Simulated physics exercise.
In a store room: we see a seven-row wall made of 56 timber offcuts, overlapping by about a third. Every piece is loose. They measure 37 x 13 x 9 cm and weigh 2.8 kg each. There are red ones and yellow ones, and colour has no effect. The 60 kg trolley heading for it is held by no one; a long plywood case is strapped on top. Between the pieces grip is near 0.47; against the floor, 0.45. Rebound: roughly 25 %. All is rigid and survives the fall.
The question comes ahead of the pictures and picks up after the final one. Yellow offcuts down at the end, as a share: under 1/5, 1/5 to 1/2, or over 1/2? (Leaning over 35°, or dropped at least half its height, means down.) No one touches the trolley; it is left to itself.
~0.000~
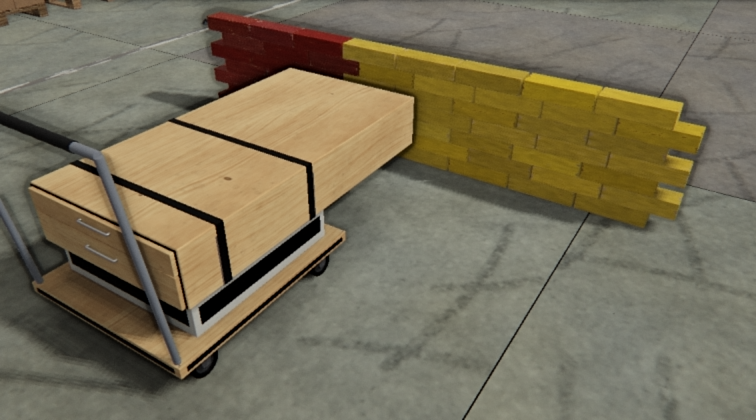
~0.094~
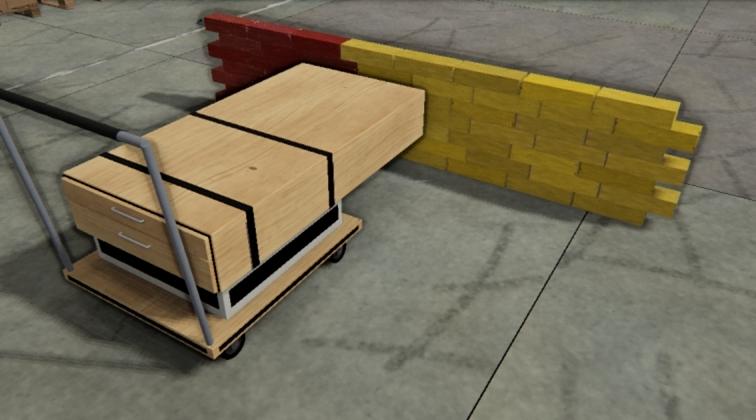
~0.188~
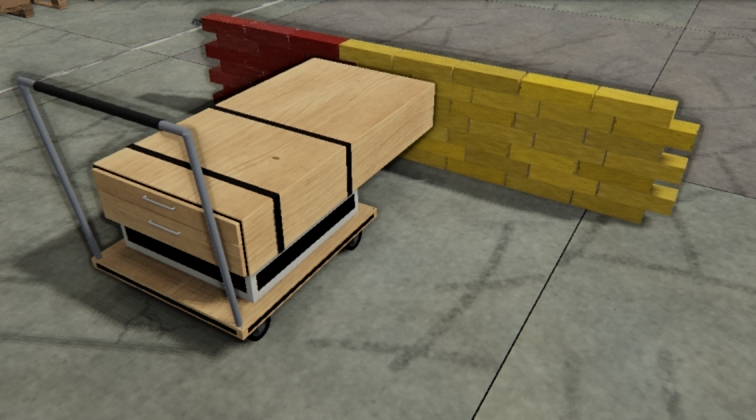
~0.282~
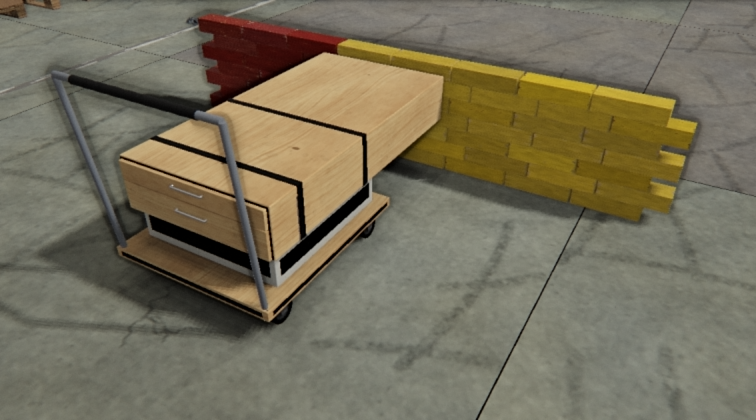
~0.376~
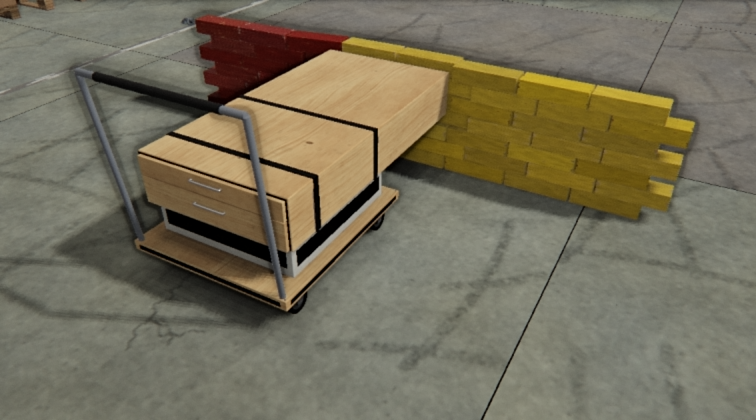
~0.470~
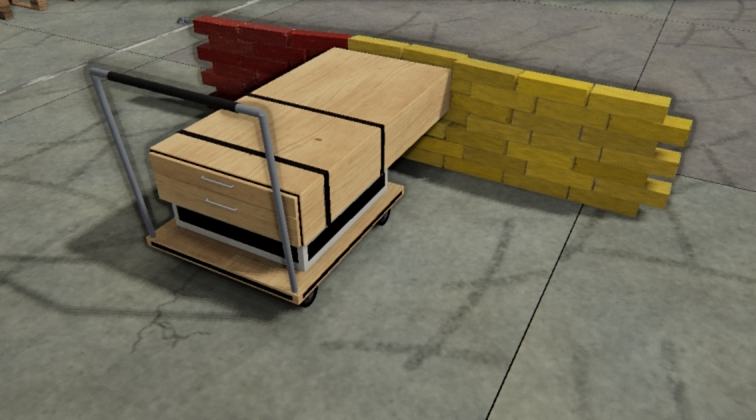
The count left down will be one-fifth to one-half.
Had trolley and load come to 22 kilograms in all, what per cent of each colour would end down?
Red 0, yellow 0 %.
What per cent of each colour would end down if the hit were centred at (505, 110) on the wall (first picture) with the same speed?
Result - red: 0 %; yellow: 60 %.
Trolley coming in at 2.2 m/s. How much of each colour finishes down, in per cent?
Share down, in per cent: Red 30, yellow 40.
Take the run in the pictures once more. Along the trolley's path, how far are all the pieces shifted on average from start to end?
Roughly 20 cm.
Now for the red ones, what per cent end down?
Red share down - 30 in a hundred.
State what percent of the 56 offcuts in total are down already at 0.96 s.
By then, 35 per cent.
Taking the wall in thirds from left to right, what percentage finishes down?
Per cent by third - left: 30; middle: 70; right: 20.
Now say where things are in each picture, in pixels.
In the first picture (places mark the middle of the side facing us; the camera moves round a little), load (408, 115) 41 cm short of the wall; top yellow offcut (487, 81); top red offcut (317, 46); nothing disturbed.
Load (419, 108) 29 cm short of the wall; top yellow offcut (485, 82), in the second picture.
Load (430, 100) 16 cm short of the wall; top yellow offcut (484, 81), in the third picture.
Load (438, 93) 39 mm short of the wall; top yellow offcut (483, 81), in the fourth picture.
Load (444, 88) 46 mm into the wall's line; top yellow offcut (483, 80); top red offcut (314, 46) shifted 33 mm; 13 disturbed, none down, in the fifth picture.
Load (447, 85) 10 cm into the wall's line; top yellow offcut (483, 76) leaning 5°; top red offcut (319, 43) leaning 6°; 22 disturbed, none down, in the sixth picture.
After 0.70 s, load 17 cm past the wall's line, still rolling; 10 of the 35 yellow offcuts down (16 of 56 in all colours); top yellow offcut leaning 30°; top red offcut leaning 36°, 59 mm lower.
After 0.96 s, load 24 cm past the wall's line, still rolling; 14 of the 35 yellow offcuts down (20 of 56 in all colours); top yellow offcut leaning 66°, 40 cm lower; top red offcut on its side.
At rest (2.4 s), load 39 cm past the wall's line, stopped; 14 of the 35 yellow offcuts down (20 of 56 in all colours); top yellow offcut upside down; top red offcut on its side. That is 40 per cent. As the last picture would show them, middles, top yellow offcut near (570, 135), top red offcut near (341, 83).
